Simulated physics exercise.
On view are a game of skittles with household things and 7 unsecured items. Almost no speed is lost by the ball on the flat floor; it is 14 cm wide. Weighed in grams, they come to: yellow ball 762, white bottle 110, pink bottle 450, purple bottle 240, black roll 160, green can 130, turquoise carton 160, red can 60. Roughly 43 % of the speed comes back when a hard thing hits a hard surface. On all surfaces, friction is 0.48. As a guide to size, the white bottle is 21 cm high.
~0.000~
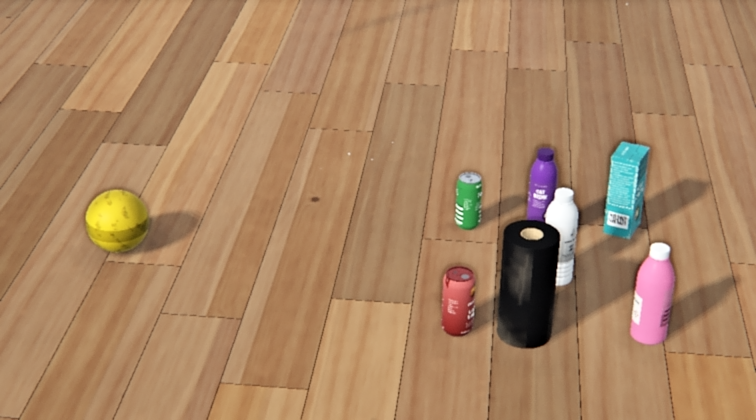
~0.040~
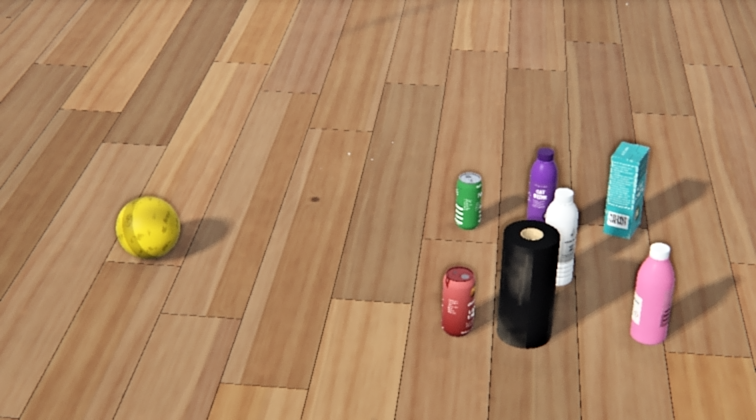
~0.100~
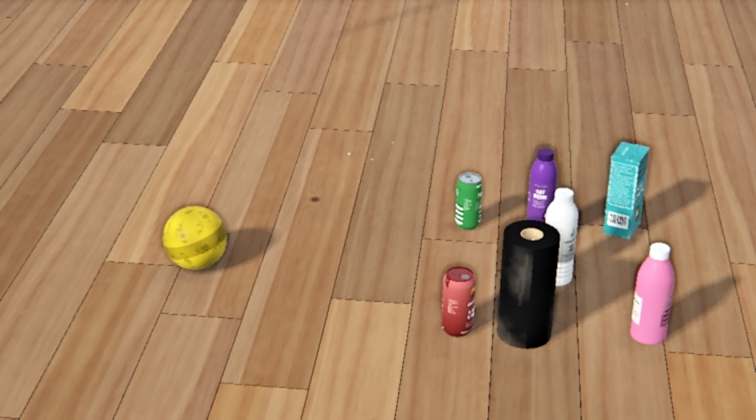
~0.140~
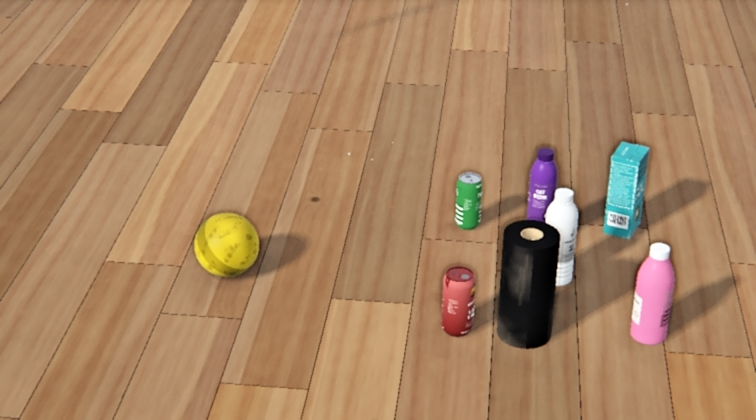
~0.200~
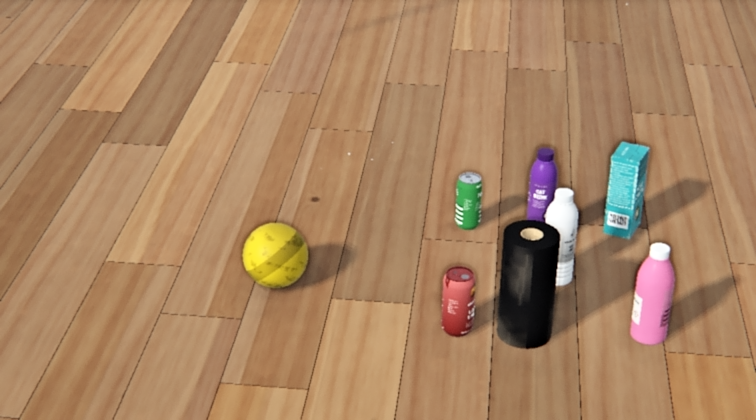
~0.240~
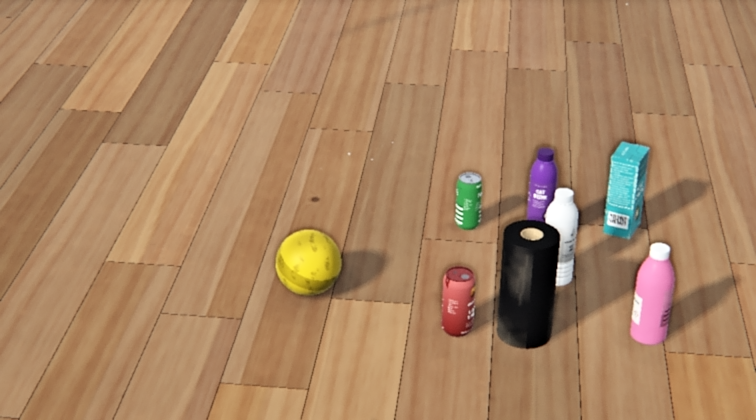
A wood-plank floor is seen from above at an angle, with soft shadows falling to the right. A yellow ball sits at the left, while on the right stand a green can, a red can, a black roll, purple, white and pink bottles, and a turquoise carton. The ball rolls steadily rightward and slightly nearer, closing much of the gap, while the grouped items and the view stay still.
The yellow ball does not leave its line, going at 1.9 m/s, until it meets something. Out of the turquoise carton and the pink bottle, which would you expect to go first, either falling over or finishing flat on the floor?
I would say the latter of the pair.
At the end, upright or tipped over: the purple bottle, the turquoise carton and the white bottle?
In the last frame the purple bottle remains up, the turquoise carton remains up and the white bottle remains up.
By 0.64 s, 103 cm rolled; yellow ball near (578, 324); pink bottle tilted 8° near (684, 289); red can on its side; black roll 23 cm from its spot.
By 1.04 s, 133 cm rolled; yellow ball near (723, 386); pink bottle on its side; red can on its side; black roll tilted 5°.
By 2.04 s, 205 cm rolled; pink bottle on its side; red can on its side; black roll 32 cm from its spot.
By 3.24 s, pink bottle on its side; red can on its side; black roll 32 cm from its spot.
When it is over (4.0 s), lying over on the floor, pink bottle and red can; not toppled but over 8 cm from the start, black roll; the other 4 within 8 cm of the start. End places, in pixels of the last picture, turquoise carton near (626, 191). Turquoise carton was never lost; pink bottle went at 0.84 s.
